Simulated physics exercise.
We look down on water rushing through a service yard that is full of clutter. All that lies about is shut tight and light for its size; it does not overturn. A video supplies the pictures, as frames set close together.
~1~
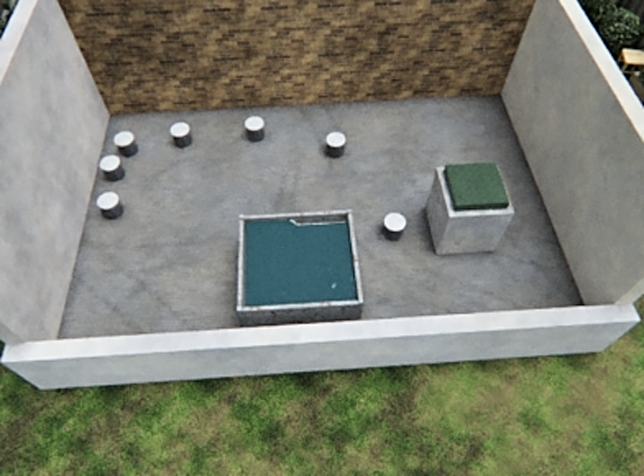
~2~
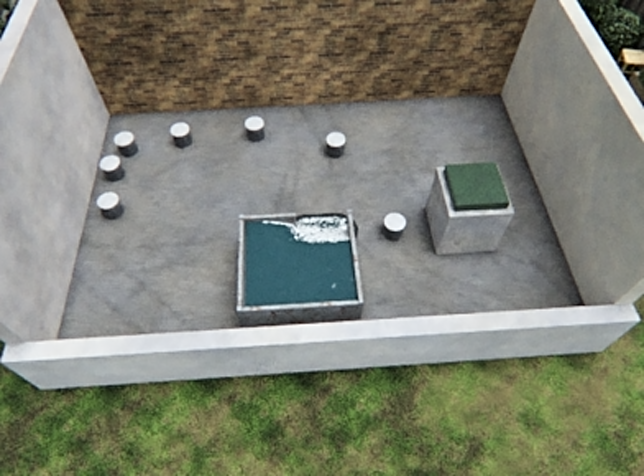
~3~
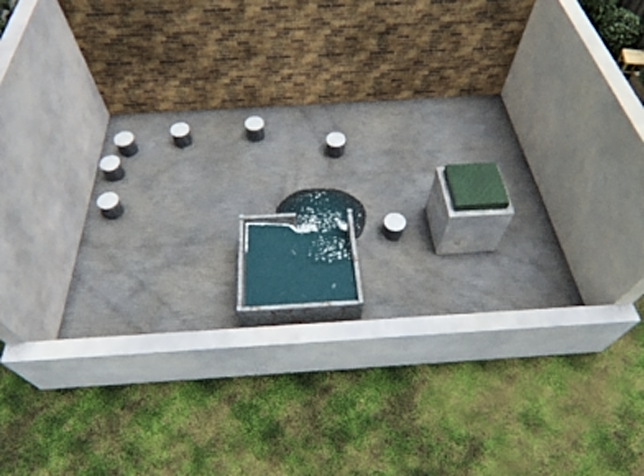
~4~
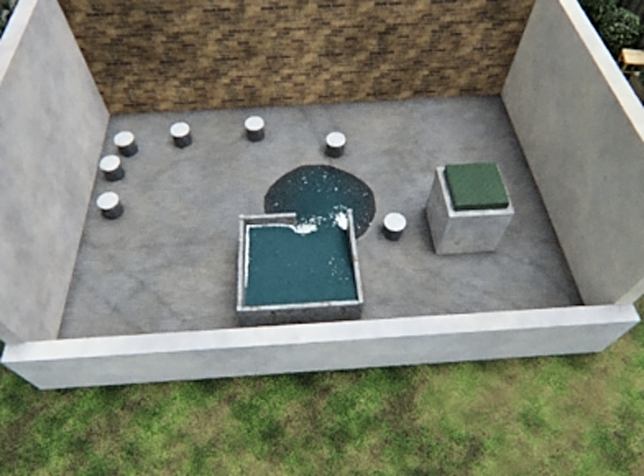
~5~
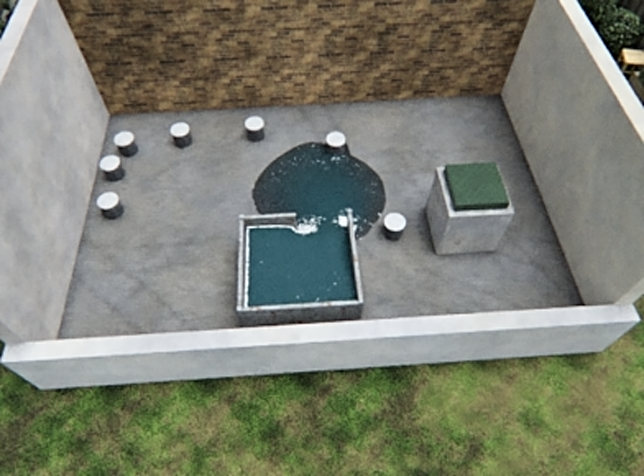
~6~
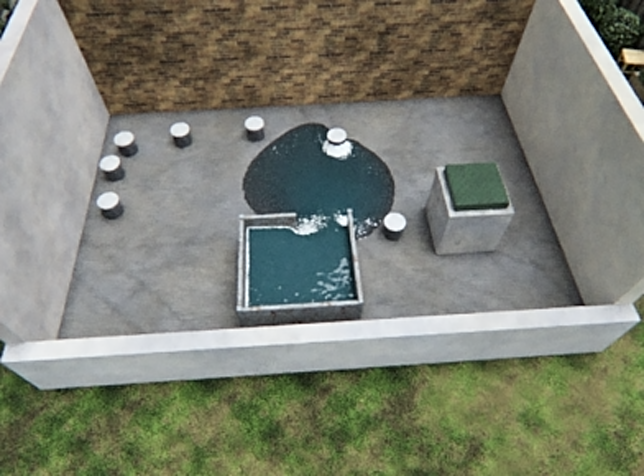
Teal water pouring from the back of a square tank, spreading across a walled concrete yard and surrounding one small pail.
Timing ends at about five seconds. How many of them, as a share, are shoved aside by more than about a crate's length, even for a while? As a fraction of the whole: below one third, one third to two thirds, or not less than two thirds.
It is a large majority of two thirds or higher.
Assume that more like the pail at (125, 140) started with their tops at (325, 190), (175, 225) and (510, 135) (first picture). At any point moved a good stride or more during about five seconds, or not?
Here's how it goes: Sent far off, never gets far, and lastly sent far off.
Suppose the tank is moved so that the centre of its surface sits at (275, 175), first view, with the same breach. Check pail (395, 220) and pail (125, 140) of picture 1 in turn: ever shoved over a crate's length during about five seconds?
In order: Distance not reached, distance reached.
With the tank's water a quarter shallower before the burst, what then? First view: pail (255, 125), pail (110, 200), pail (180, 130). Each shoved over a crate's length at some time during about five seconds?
Taking them as listed - the full distance for the first, a shorter distance for the second, the full distance for the third.
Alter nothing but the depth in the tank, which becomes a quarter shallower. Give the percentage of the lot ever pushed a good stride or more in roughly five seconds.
Share moved: 40 in a hundred.
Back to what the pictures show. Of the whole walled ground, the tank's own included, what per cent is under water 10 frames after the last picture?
Roughly 50 in a hundred.
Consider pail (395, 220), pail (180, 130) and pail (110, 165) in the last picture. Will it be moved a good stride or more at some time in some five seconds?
Object by object as listed: Kept nearby, then got well clear, then got well clear.
A moment on, 1 of 7 are well off their spots; 0 afloat.
Next, 2 of 7 are well off their spots; 2 afloat.
Later, 3 of 7 are well off their spots; 3 afloat.
In the end, 6 of 7 are well off their spots, and 6 have been at some point; 4 afloat.
